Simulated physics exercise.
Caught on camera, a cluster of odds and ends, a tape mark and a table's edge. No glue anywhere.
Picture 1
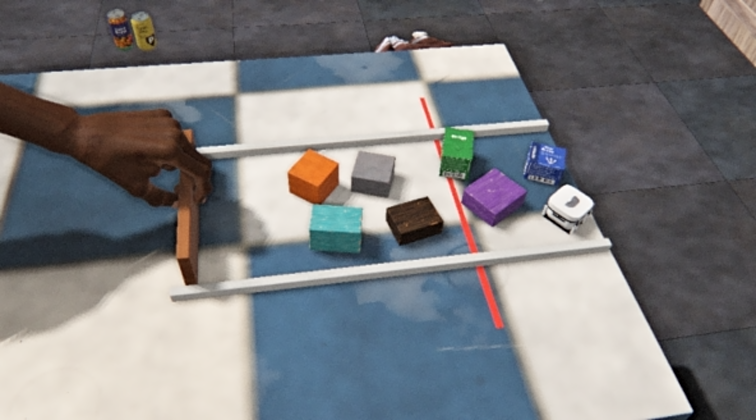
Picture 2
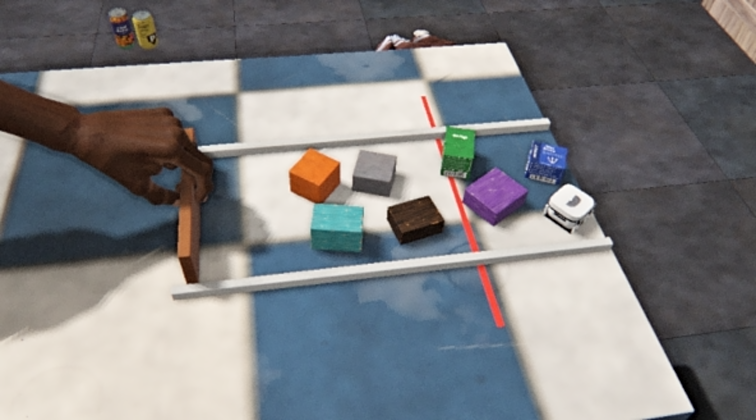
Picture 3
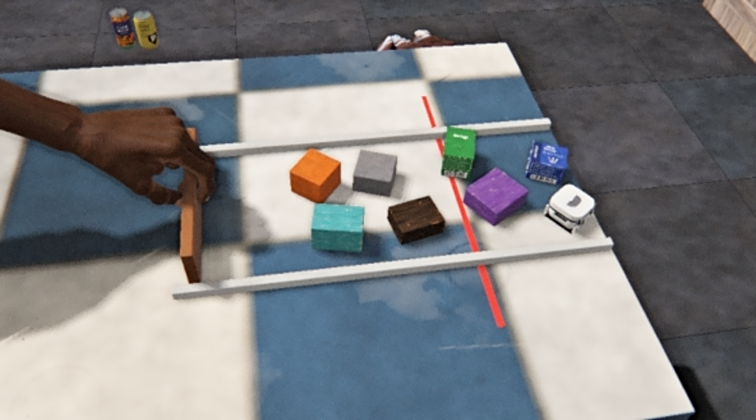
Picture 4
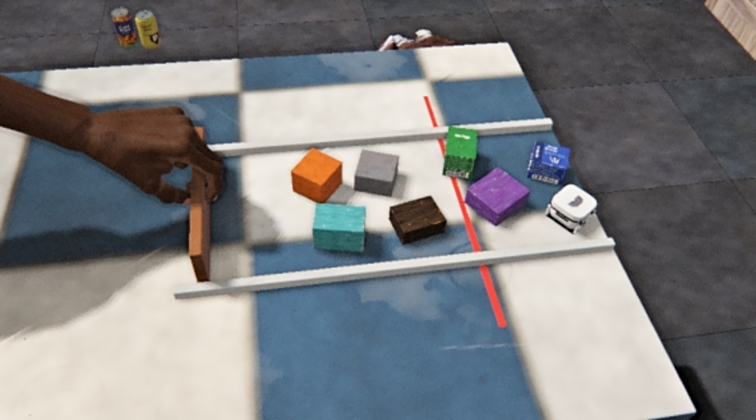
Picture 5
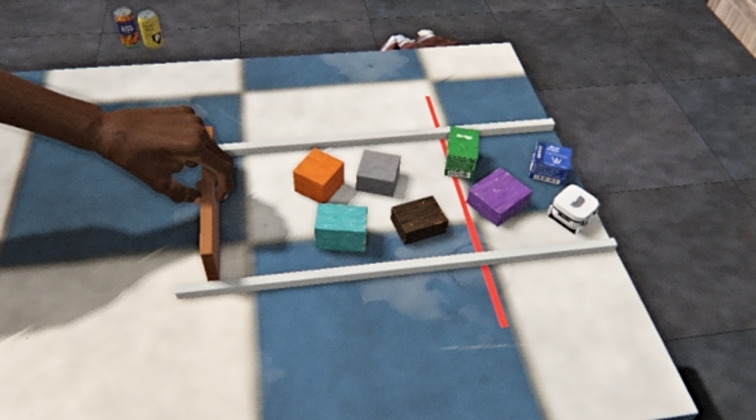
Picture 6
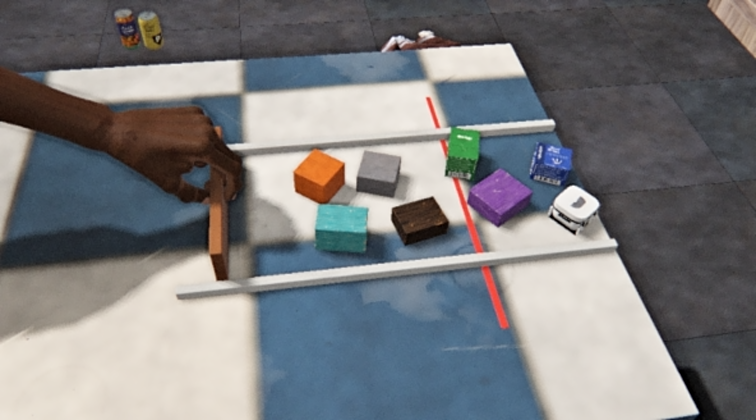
At the start, a hand holds a brown board upright at the left of two white rails, with colourful blocks and small boxes between them near a red line. The hand then slides the board a short way right, toward the orange and turquoise blocks, while the objects stay practically still.
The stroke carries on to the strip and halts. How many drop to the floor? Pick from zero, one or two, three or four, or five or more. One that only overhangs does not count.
In the end the number that fall off is zero.
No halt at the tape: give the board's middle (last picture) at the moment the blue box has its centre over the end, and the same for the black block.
Its middle is around (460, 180) and around (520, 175).
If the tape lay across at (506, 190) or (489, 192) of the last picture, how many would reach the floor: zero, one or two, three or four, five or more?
One after another: Three or four; one or two.
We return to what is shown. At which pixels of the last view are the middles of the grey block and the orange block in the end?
Near (506, 160) and (469, 154).
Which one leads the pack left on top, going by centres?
The blue box ends nearest.
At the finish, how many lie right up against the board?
It touches 2.
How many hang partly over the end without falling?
That would be 3.
Soon after, none off yet; white case at rest near (574, 211); blue box at rest near (551, 164); purple block at rest near (499, 197).
After that, none off yet; white case at rest near (574, 211); blue box moving near (555, 160); purple block displaced about its own width near (536, 186).
In the end, the number that fall off is zero.
